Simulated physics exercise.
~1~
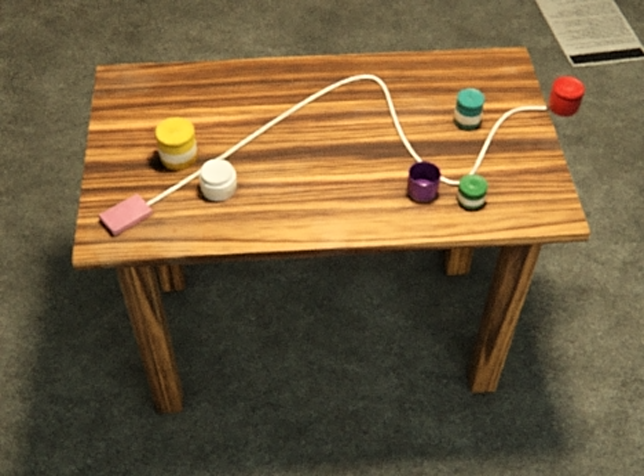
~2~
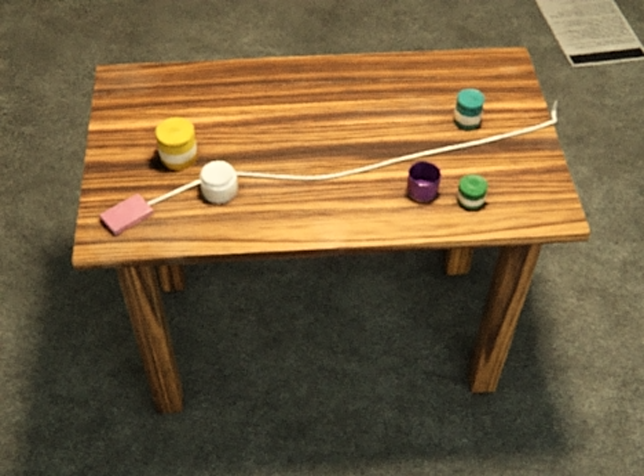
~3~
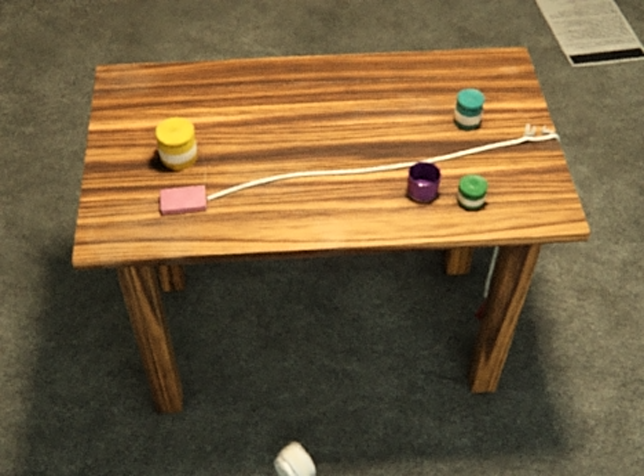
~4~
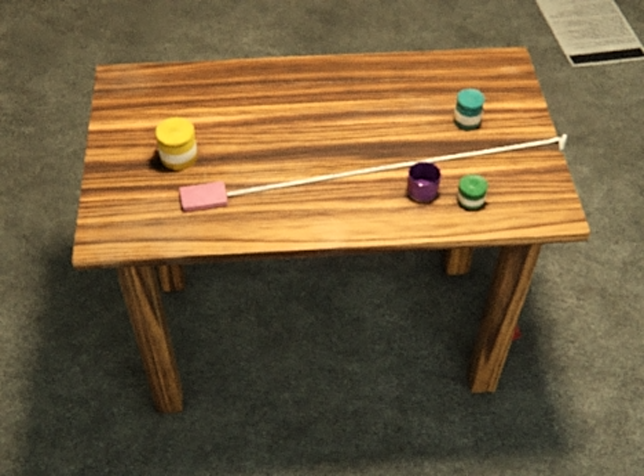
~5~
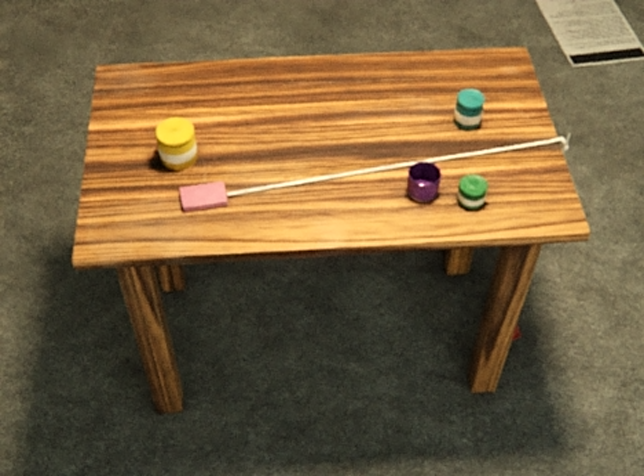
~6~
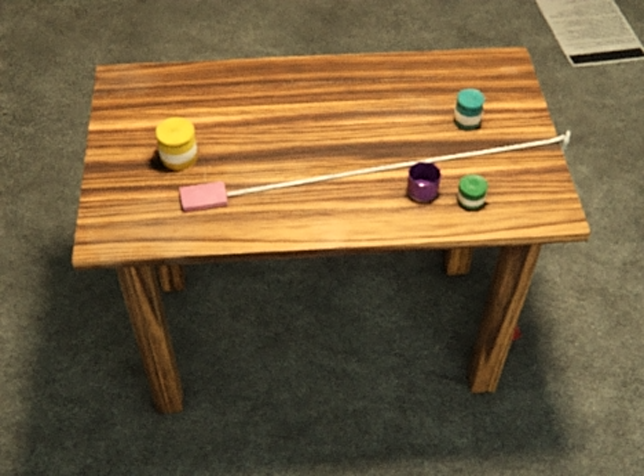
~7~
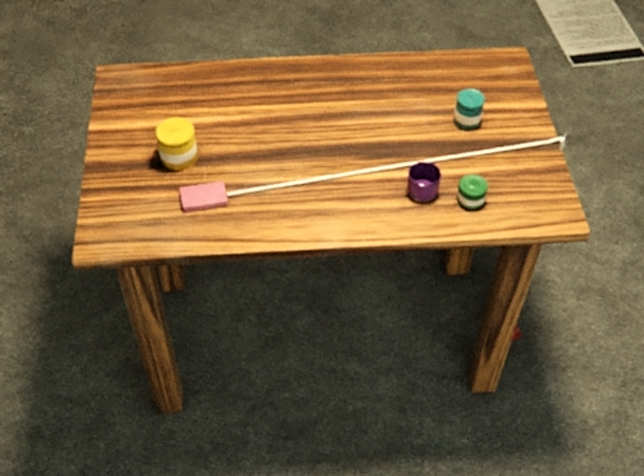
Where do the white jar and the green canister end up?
The white jar falls off the table, while the green canister stays standing on top of it.
